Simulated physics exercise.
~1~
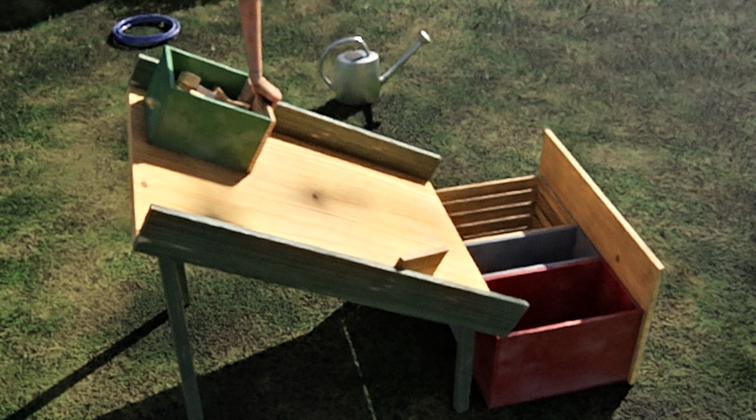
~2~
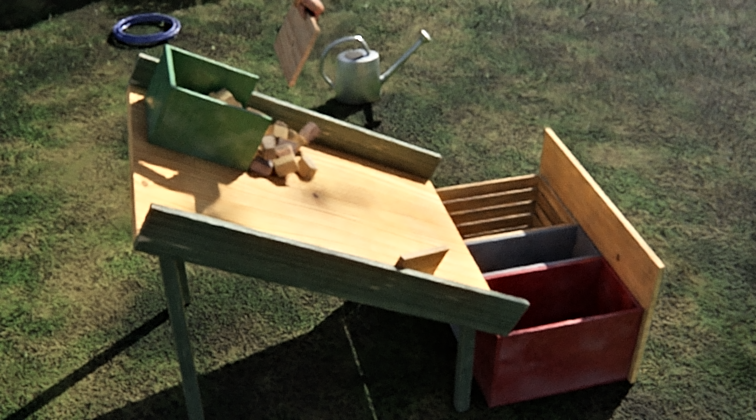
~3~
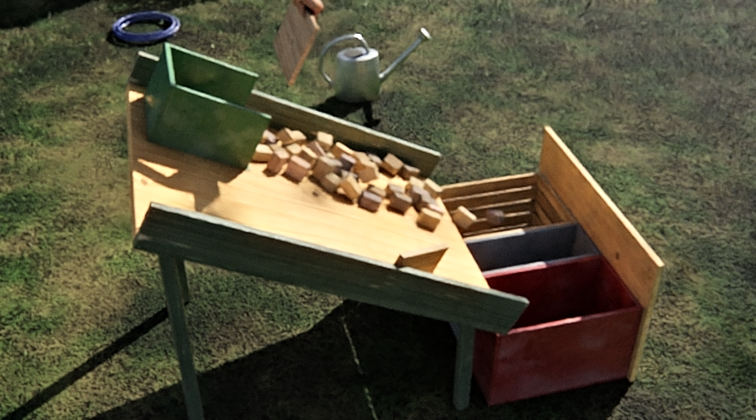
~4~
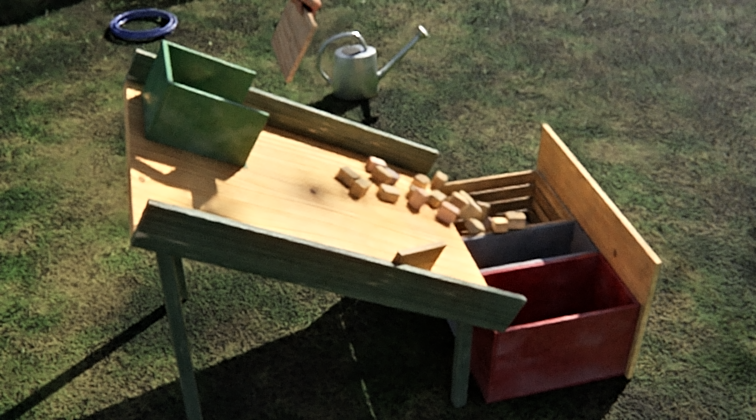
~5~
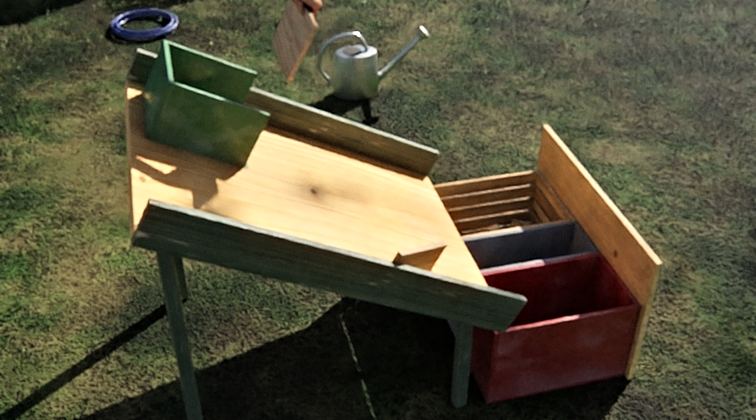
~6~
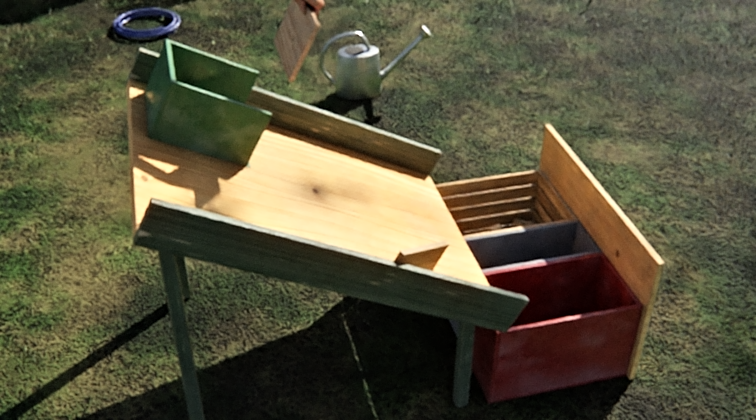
The clip opens on a sloping wooden table with green side walls on a lawn, a green pen of wooden blocks at its upper left and a hand reaching to the gate. The hand lifts the gate up and to the right, and blocks begin spilling from the pen. They tumble down to the right in a loose, spreading crowd, passing above the small angled board. The first ones drop off the low end toward the slatted wooden tote, and the rest follow, gathering at its near side. Finally the pen and slope are bare, with the blocks down out of sight and the gate still held aloft.
